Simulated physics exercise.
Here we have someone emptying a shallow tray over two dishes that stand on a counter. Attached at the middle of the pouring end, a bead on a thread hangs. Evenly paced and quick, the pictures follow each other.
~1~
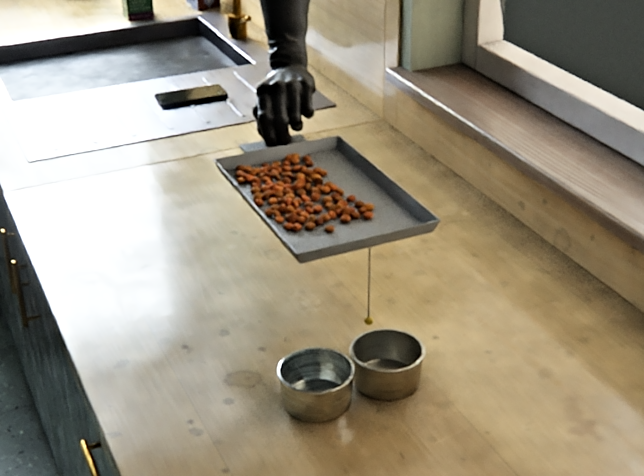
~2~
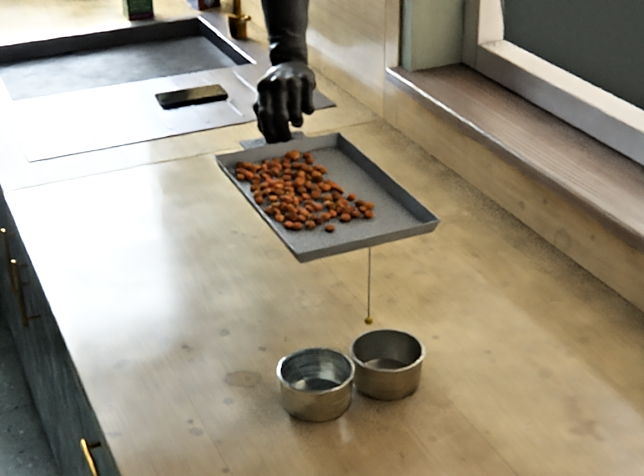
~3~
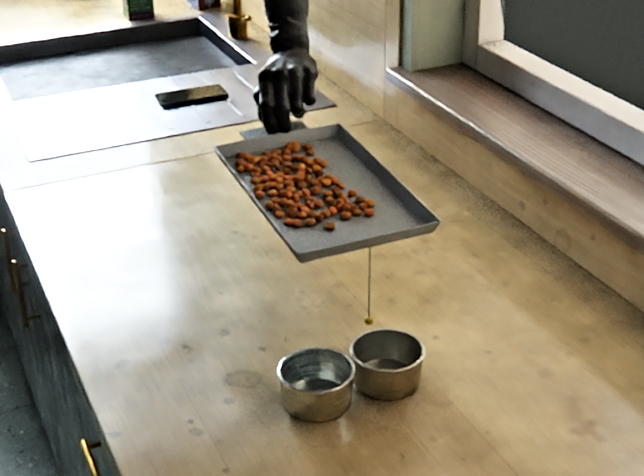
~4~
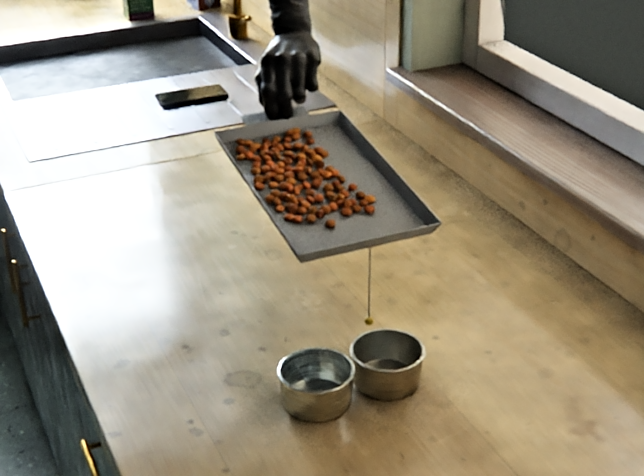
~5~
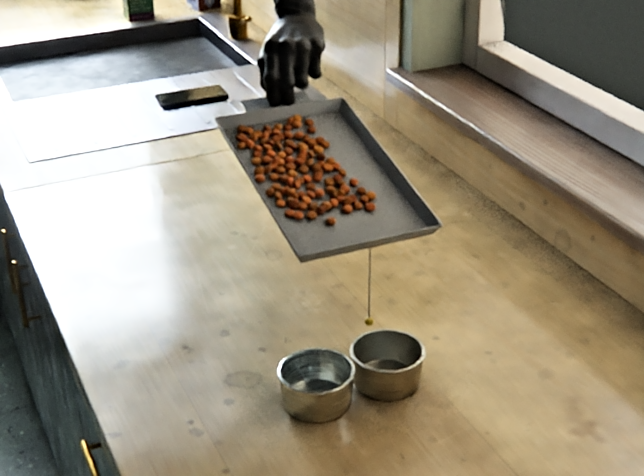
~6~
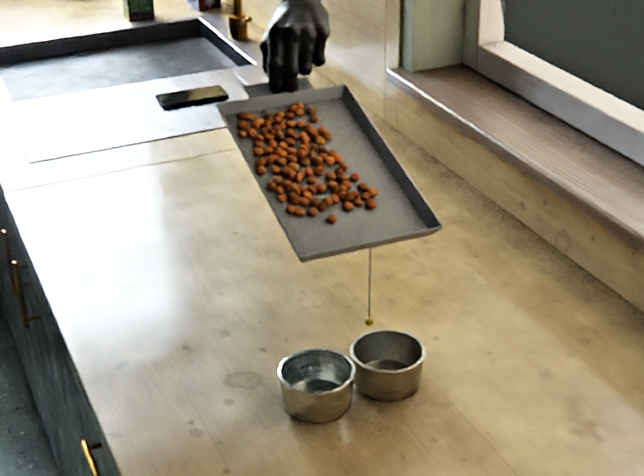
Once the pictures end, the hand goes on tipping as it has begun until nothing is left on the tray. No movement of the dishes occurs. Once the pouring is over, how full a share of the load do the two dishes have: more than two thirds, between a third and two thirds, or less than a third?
A third to two thirds lost.
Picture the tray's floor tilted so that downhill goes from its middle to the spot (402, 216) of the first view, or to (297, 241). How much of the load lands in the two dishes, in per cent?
In order, some 0 % and some 40 %.
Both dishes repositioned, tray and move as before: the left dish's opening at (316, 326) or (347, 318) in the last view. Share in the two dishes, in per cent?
About 0% on the first try and 0% on the second.
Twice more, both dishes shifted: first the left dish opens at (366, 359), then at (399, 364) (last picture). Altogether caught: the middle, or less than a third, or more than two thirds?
Above two thirds, then one to two thirds.
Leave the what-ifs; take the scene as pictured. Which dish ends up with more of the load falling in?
Observation: The right-placed dish is the fuller of the two.
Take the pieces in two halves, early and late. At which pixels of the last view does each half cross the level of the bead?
First roughly (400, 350), then roughly (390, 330).
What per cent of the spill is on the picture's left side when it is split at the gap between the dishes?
I'd put it at close to 10 per cent.
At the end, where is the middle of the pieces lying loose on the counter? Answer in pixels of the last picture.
Estimate: Around (451, 397).
Shortly afterwards, tray tipped steeply; near two thirds on the tray; only a few in the right dish; near a third in the air.
Next, tray tipped past a quarter turn; a little on the tray; a little in the left dish; near a third in the right dish; near a third outside both; a little in the air.
Some moments later, tray tipped past a quarter turn; a little in the left dish; near a third in the right dish; near half outside both.
In the end, tray tipped past a quarter turn; a little in the left dish; near a third in the right dish; near half outside both.
